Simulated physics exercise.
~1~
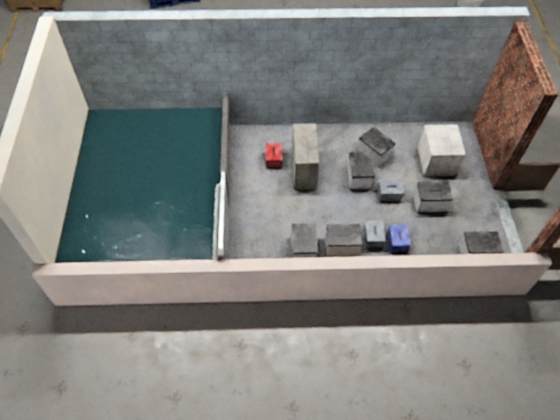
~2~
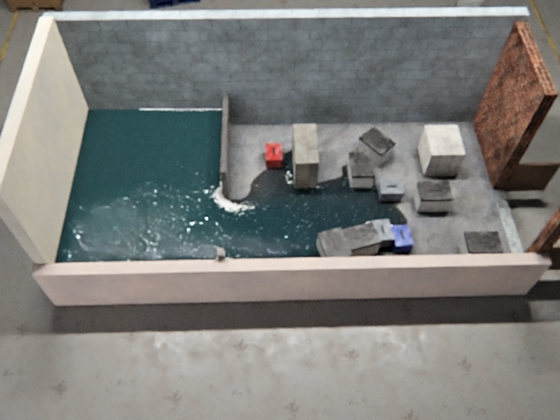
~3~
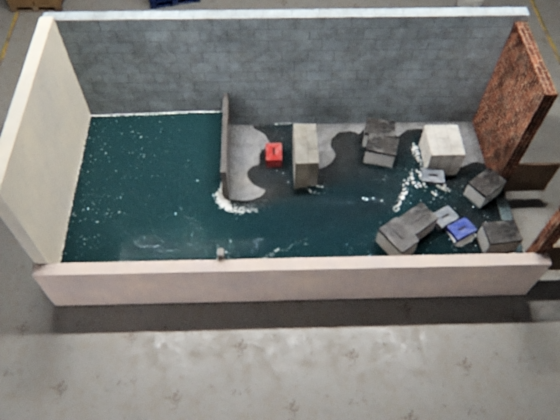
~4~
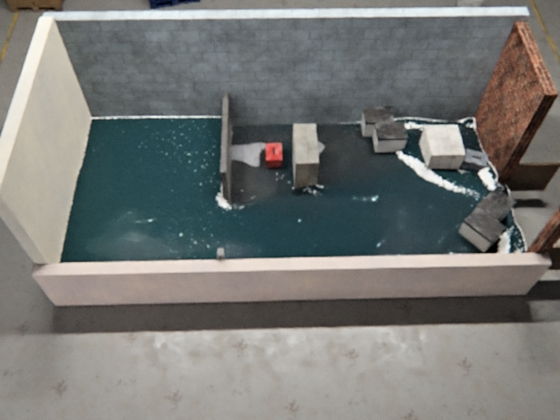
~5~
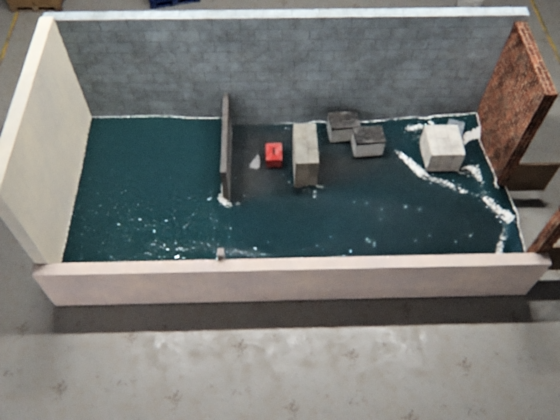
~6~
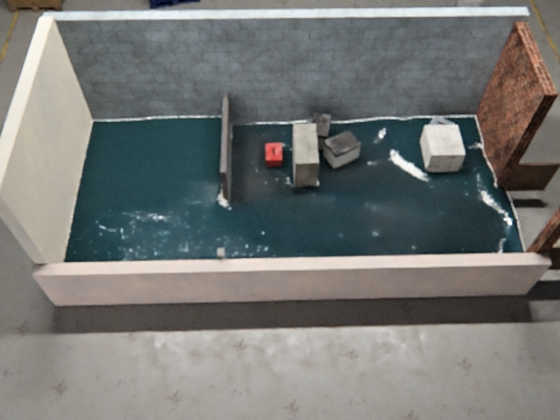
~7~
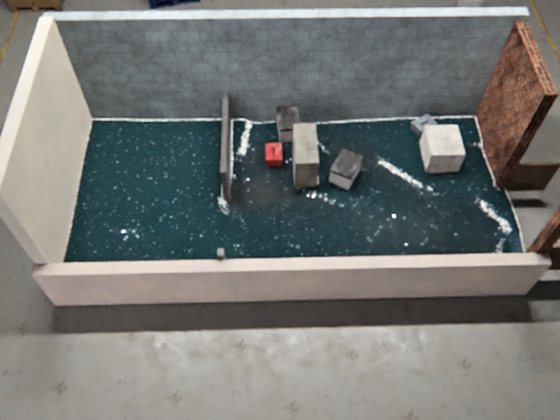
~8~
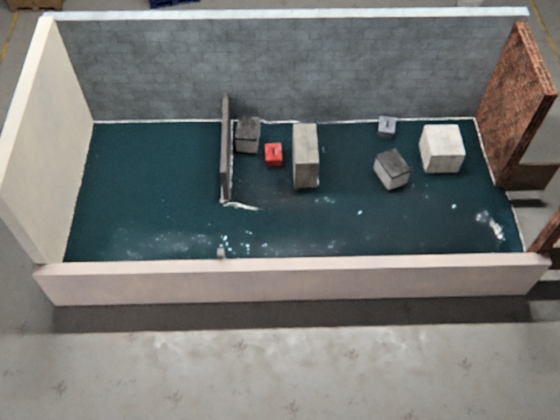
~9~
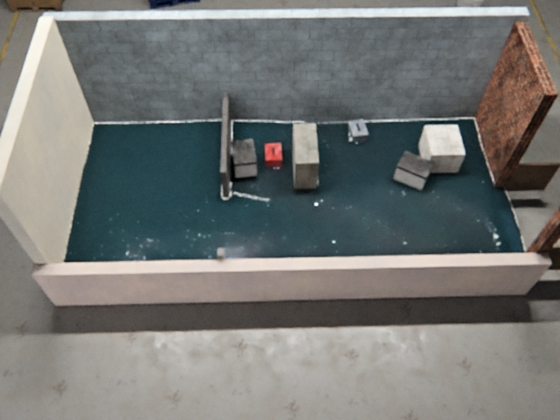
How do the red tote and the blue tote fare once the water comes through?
The red tote stays in its place near the partition, while the blue tote is swept away to the right and is gone from the room by the end.
